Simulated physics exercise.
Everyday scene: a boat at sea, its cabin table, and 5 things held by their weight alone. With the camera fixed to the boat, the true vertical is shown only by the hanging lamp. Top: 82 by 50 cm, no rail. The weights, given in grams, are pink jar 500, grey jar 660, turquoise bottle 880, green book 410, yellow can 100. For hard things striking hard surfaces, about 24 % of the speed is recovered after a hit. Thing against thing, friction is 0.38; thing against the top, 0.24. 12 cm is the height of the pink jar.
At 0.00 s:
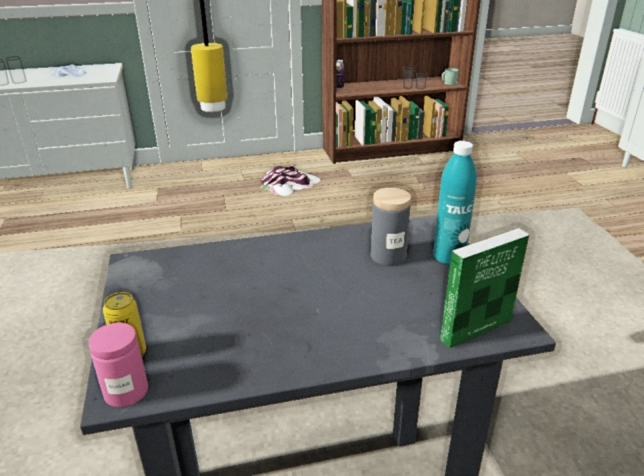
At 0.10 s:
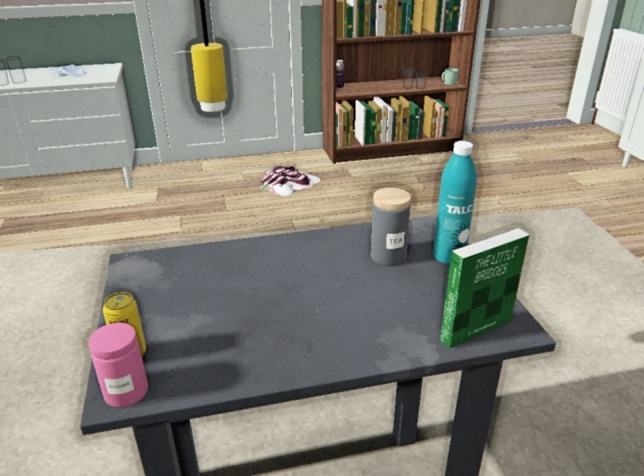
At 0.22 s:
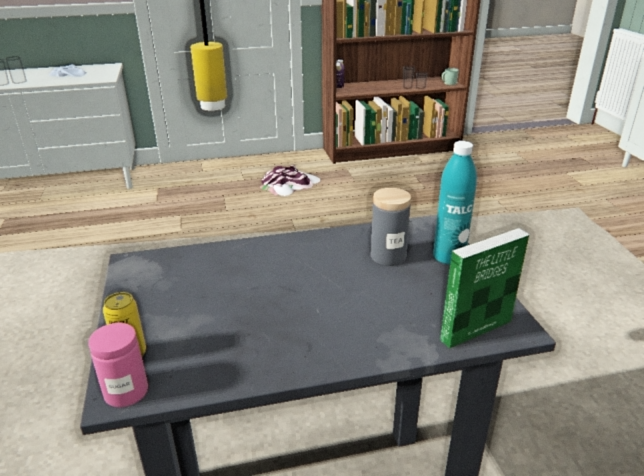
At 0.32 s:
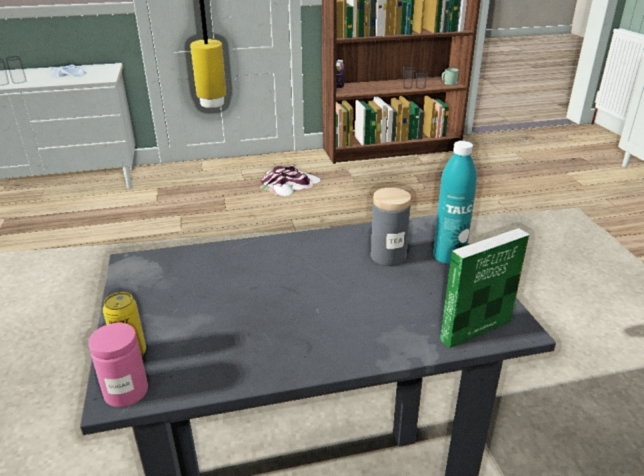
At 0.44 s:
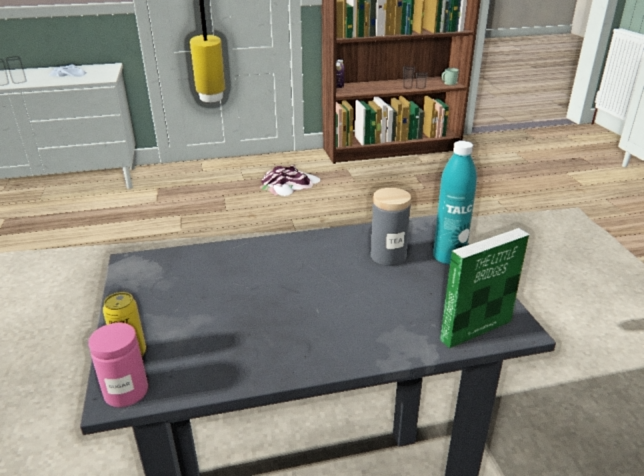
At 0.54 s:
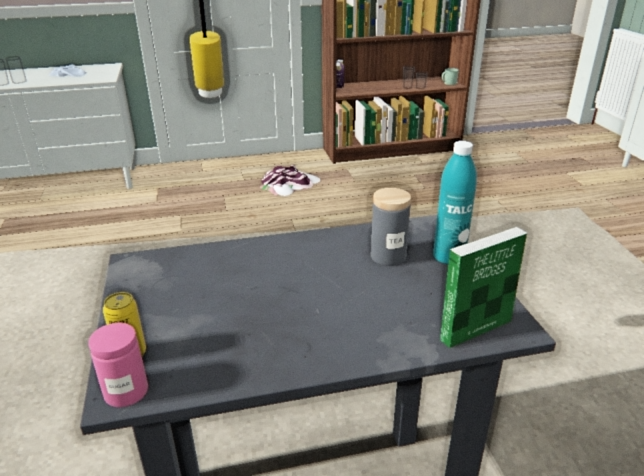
We see a dark table holding a pink jar, yellow can, grey jar, turquoise bottle and green book, all staying in place, while the yellow lamp hanging behind shifts very slightly upward in view against the panelled wall.
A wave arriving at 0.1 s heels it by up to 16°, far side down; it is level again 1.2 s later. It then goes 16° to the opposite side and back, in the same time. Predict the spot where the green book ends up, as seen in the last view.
It finishes at about (424, 279).
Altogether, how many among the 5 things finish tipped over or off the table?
Count: 1.
After 0.84 s, heel 14°, far side down; green book 66° off its base near (444, 281).
After 0.94 s, heel 10°, far side down; green book on its side near (427, 278); turquoise bottle moved 2 cm; yellow can moved 2 cm.
After 1.04 s, heel 6°, far side down; green book on its side near (420, 275); grey jar moved 4 cm; turquoise bottle moved 2 cm.
After 2.04 s, heel 14°, near side down; green book on its side near (422, 276); grey jar moved 3 cm.
In the end (3.0 s), toppled on the table, green book; the other 4 under 5 cm from the start. At the end, from the last picture's camera, green book near (424, 279).
